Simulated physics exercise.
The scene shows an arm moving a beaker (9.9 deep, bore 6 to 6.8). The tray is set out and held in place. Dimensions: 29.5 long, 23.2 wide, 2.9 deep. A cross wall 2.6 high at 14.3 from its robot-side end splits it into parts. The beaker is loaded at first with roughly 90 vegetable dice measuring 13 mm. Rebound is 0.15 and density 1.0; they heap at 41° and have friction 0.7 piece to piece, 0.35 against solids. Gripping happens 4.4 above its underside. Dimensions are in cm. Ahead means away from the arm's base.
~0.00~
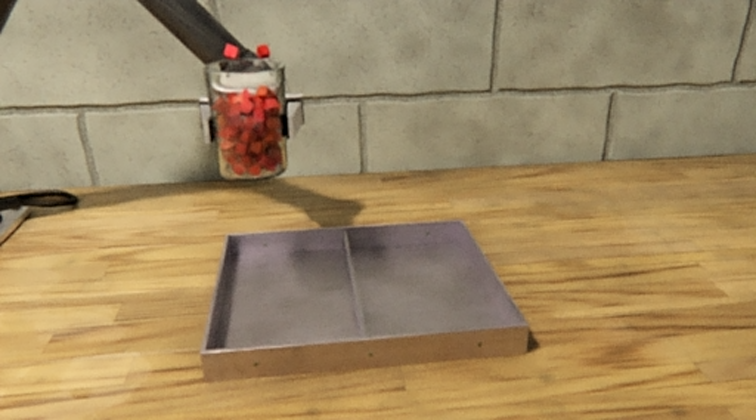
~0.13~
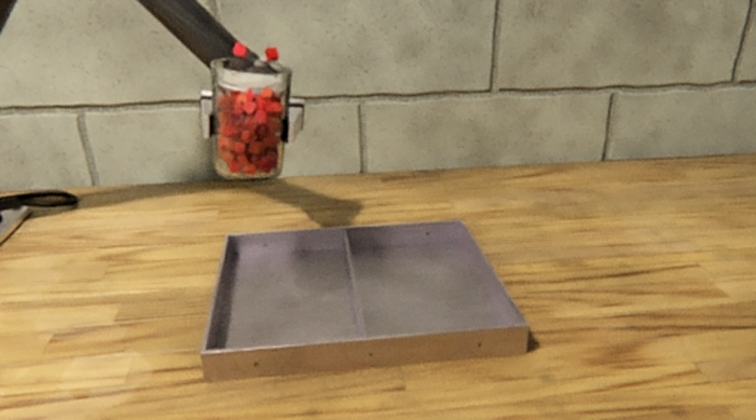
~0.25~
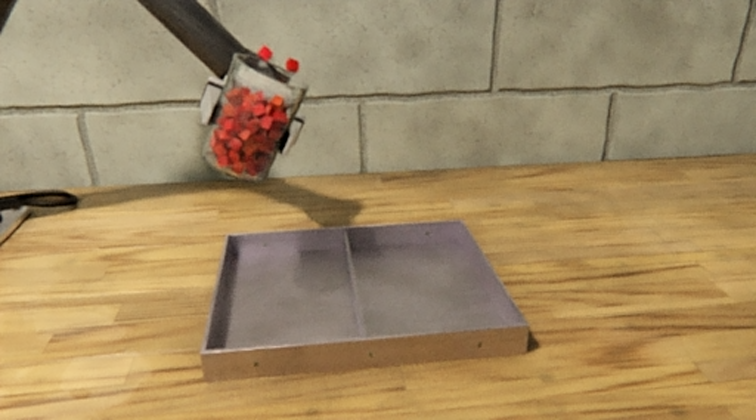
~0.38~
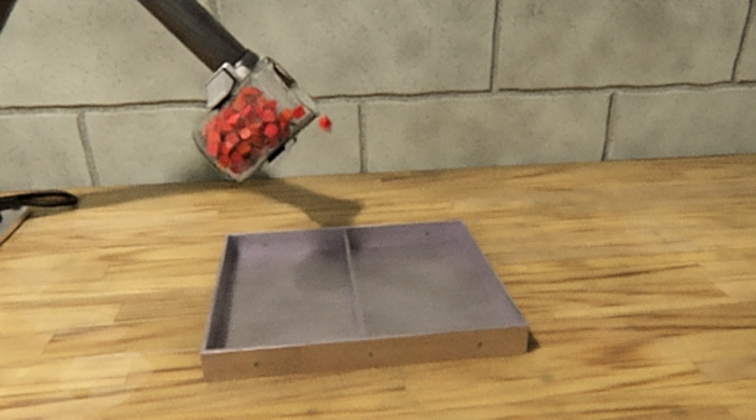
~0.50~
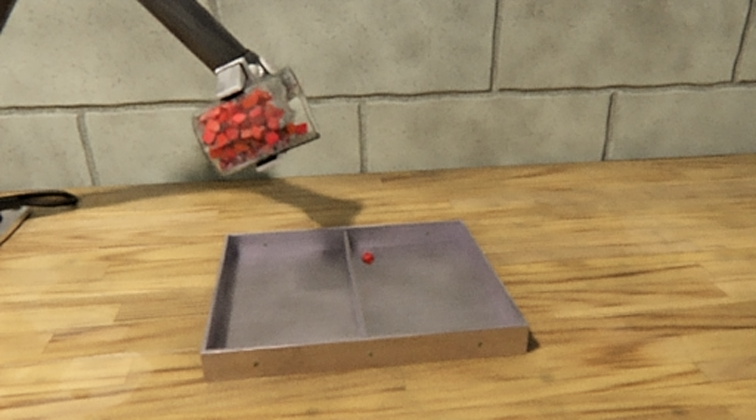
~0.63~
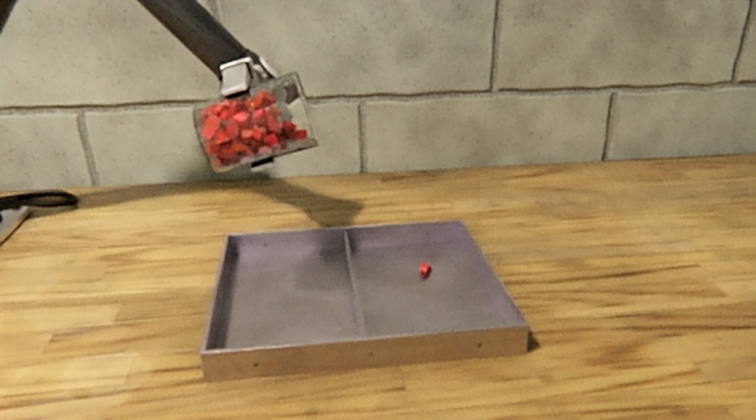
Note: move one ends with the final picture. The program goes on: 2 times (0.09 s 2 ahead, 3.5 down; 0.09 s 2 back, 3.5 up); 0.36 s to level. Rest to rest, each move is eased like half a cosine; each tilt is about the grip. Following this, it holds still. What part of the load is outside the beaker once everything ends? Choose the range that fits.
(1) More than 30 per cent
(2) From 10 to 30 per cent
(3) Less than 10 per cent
Less than 10 per cent.
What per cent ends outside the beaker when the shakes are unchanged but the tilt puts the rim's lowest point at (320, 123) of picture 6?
0 percent or so.
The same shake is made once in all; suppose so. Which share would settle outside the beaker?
About 5 per cent in that case.
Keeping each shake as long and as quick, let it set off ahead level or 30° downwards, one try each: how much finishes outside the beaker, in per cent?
It comes to around 55 per cent on the first try and around 20 per cent on the second.
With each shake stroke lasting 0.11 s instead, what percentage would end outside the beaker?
In that case it would be near 0 percent.
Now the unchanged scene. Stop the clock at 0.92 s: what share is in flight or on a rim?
Roughly 1 percent.
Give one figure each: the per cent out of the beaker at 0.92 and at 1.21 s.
Estimates in order: Close to 0, close to 5.
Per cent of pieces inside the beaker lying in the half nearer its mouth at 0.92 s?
40 %.
By 0.92 s, tilted 75° forward, highest piece 19 above the table; 91 in the beaker, 1 in the far-side part, 1 in flight or on a rim.
By 1.21 s, tilted 26° forward, highest piece 24 above the table; 88 in the beaker, 4 in the far-side part, 1 in the robot-side part.
By 1.55 s, level, highest piece 25 above the table; 88 in the beaker, 4 in the far-side part, 1 in the robot-side part.
By 2.60 s, level, highest piece 25 above the table; 88 in the beaker, 4 in the far-side part, 1 in the robot-side part.
Final count, 88 in the beaker, 4 in the far-side part, 1 in the robot-side part. That is 5 % outside the beaker.
